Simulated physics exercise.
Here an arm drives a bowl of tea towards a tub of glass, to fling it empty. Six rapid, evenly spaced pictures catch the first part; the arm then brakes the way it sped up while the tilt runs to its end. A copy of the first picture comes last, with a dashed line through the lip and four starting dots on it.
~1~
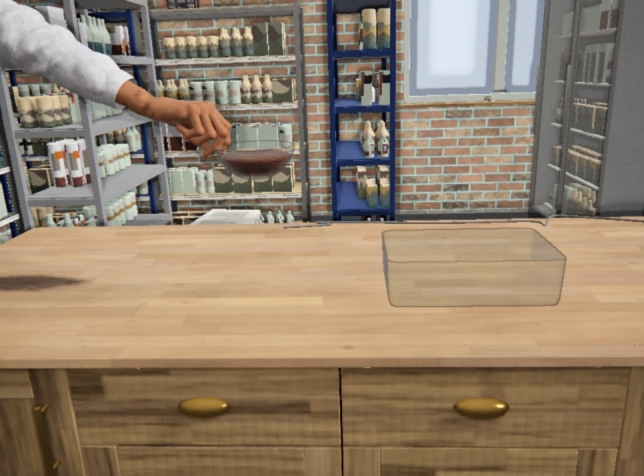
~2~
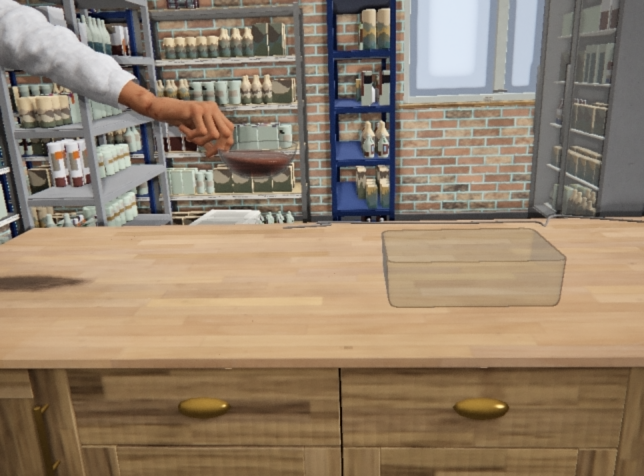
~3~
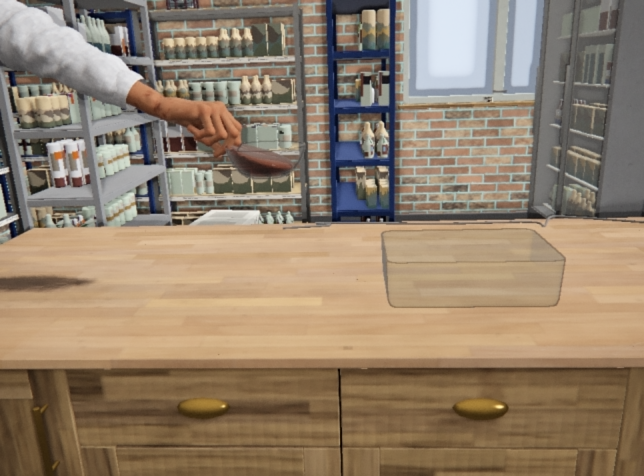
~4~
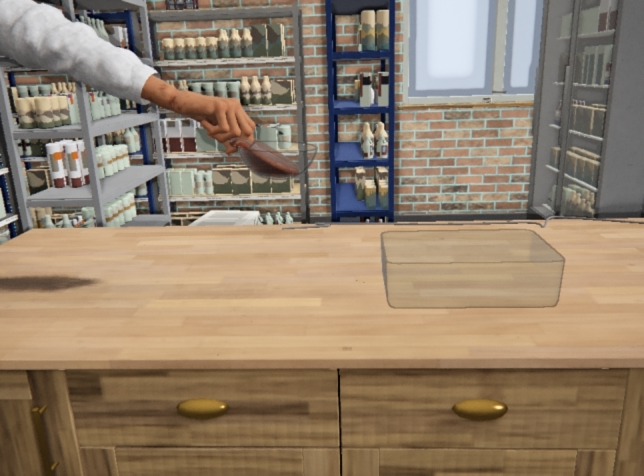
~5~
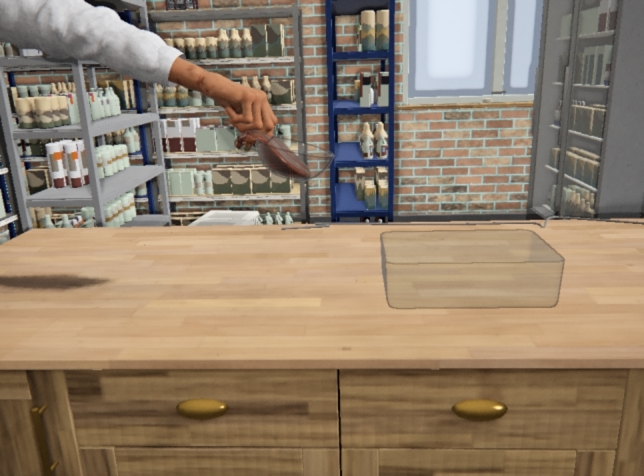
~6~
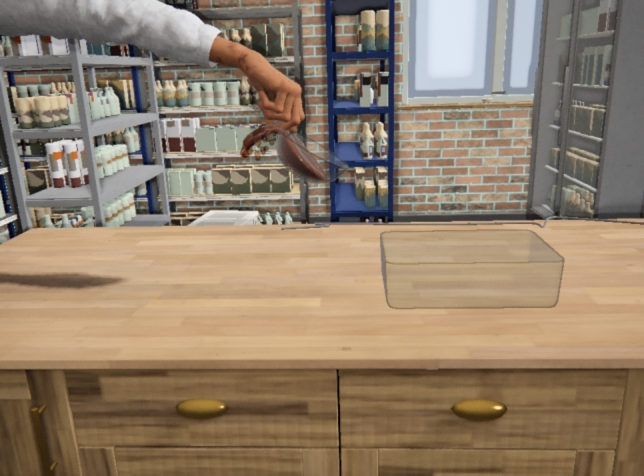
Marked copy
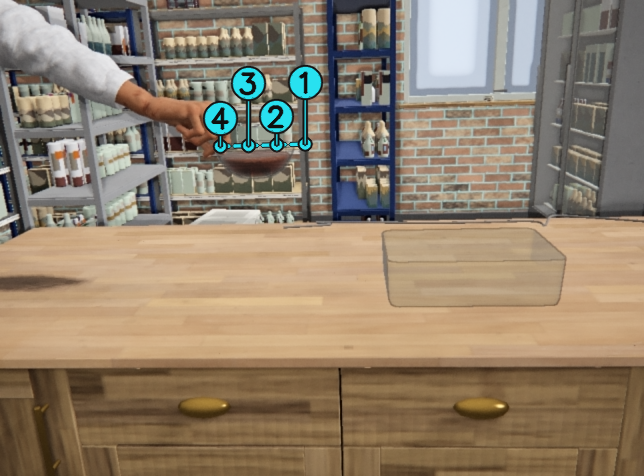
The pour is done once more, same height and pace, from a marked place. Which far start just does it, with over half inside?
2 is the one.
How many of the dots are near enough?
Two of them.
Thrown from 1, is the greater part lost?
No, that is safe.
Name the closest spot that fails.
That is spot 3.
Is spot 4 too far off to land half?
Yes.
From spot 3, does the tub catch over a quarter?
Yes, clearly.
In cyan, 1 at (305, 144); 2 at (276, 144); 3 at (248, 145); 4 at (220, 146).
For spot 1, about 72 % lands in the tub, 19 % falls short and 10 % goes beside or beyond.
For spot 2, about 62 % lands in the tub, 31 % falls short and 7 % goes beside or beyond.
For spot 3, about 35 % lands in the tub, 62 % falls short and 3 % goes beside or beyond.
For spot 4, about 3 % lands in the tub, 95 % falls short.
